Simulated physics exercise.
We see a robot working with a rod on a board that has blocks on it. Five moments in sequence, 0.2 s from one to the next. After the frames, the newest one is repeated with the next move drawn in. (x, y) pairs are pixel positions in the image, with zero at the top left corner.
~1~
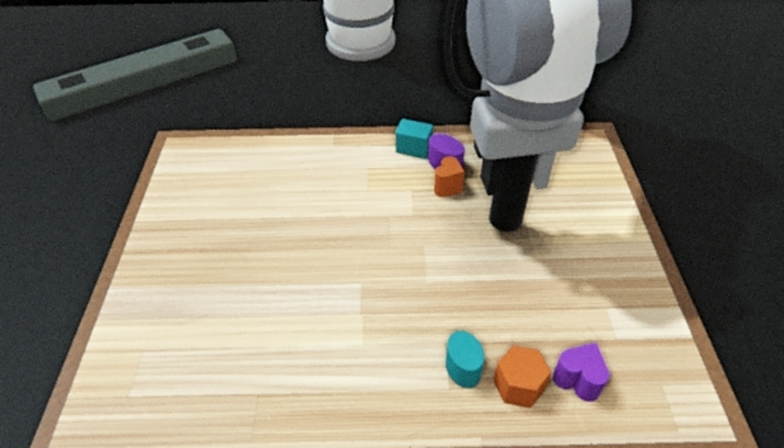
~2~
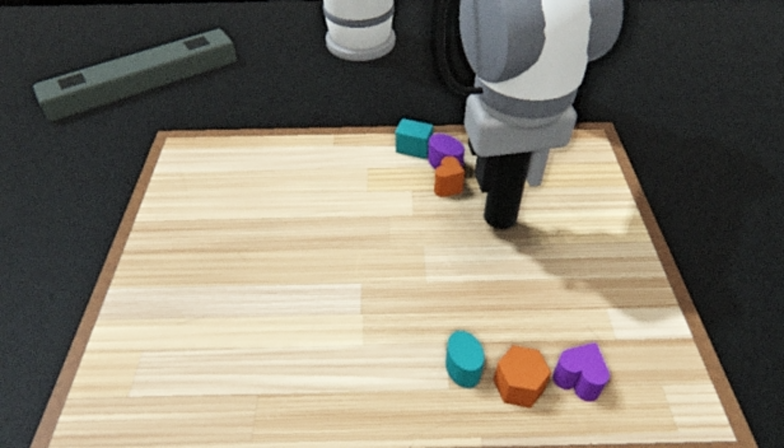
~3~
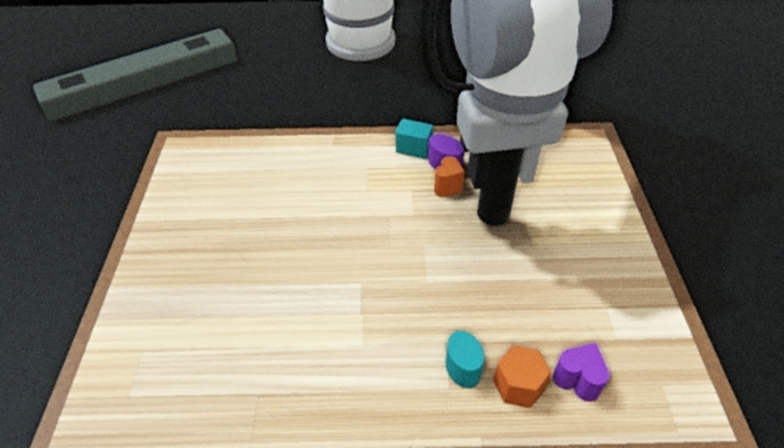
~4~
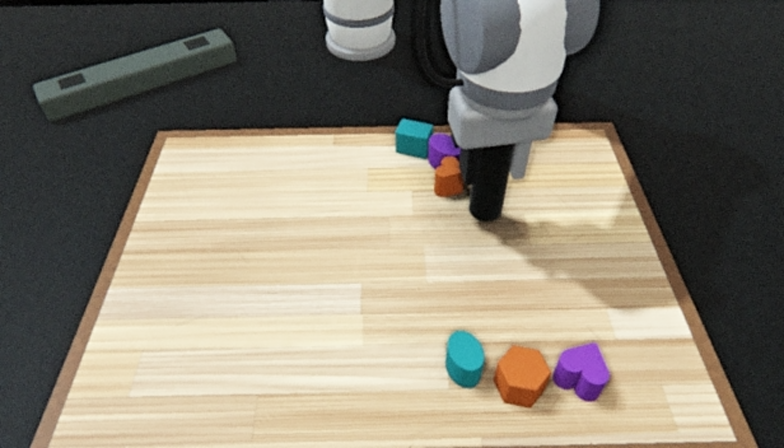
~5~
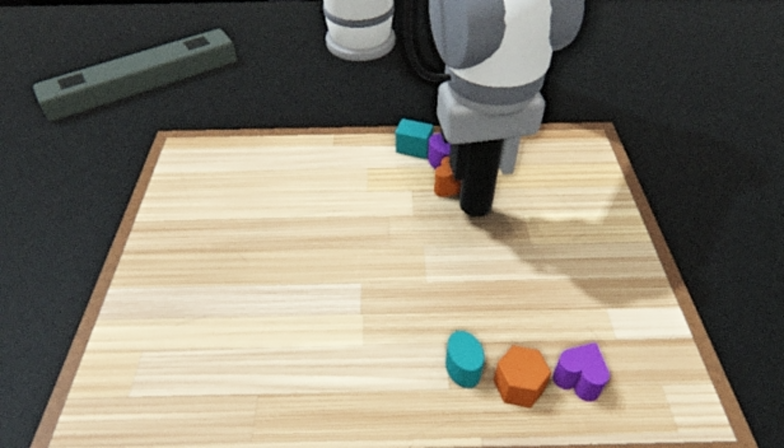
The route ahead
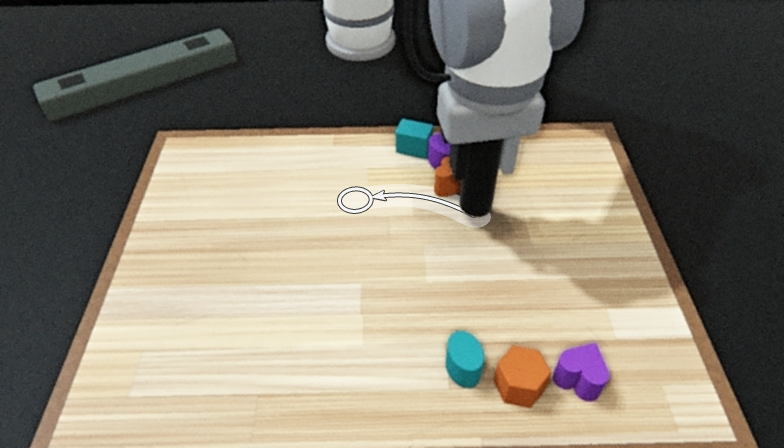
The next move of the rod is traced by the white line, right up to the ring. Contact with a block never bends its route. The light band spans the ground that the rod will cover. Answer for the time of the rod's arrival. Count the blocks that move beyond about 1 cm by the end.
The number will come to 1.
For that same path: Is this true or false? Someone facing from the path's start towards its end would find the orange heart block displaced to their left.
The claim does not hold.
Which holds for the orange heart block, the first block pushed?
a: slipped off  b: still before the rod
Option a.
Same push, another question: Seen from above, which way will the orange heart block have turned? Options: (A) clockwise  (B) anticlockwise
Answer: A.
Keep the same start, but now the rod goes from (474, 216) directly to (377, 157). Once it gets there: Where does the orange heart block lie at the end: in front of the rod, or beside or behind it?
At the end of the path, the rod has already lost the orange heart block, which lies beside or behind it.
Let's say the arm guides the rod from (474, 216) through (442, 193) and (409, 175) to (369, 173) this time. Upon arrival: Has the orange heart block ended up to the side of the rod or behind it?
I expect so.
Path on the board, from (474, 216) over (437, 200) and (396, 195) to (355, 200).
The first path, step by step. One third of the way, rod at (437, 190); purple elliptical block at (448, 141); orange heart block at (441, 159), turned 50° clockwise.
Two thirds of the way, rod at (395, 185); purple elliptical block at (449, 141); orange heart block at (439, 158), turned 65° clockwise.
At the end, rod at (355, 190); turquoise oblong in place; purple elliptical block at (449, 141); orange heart block at (439, 158), turned 65° clockwise.
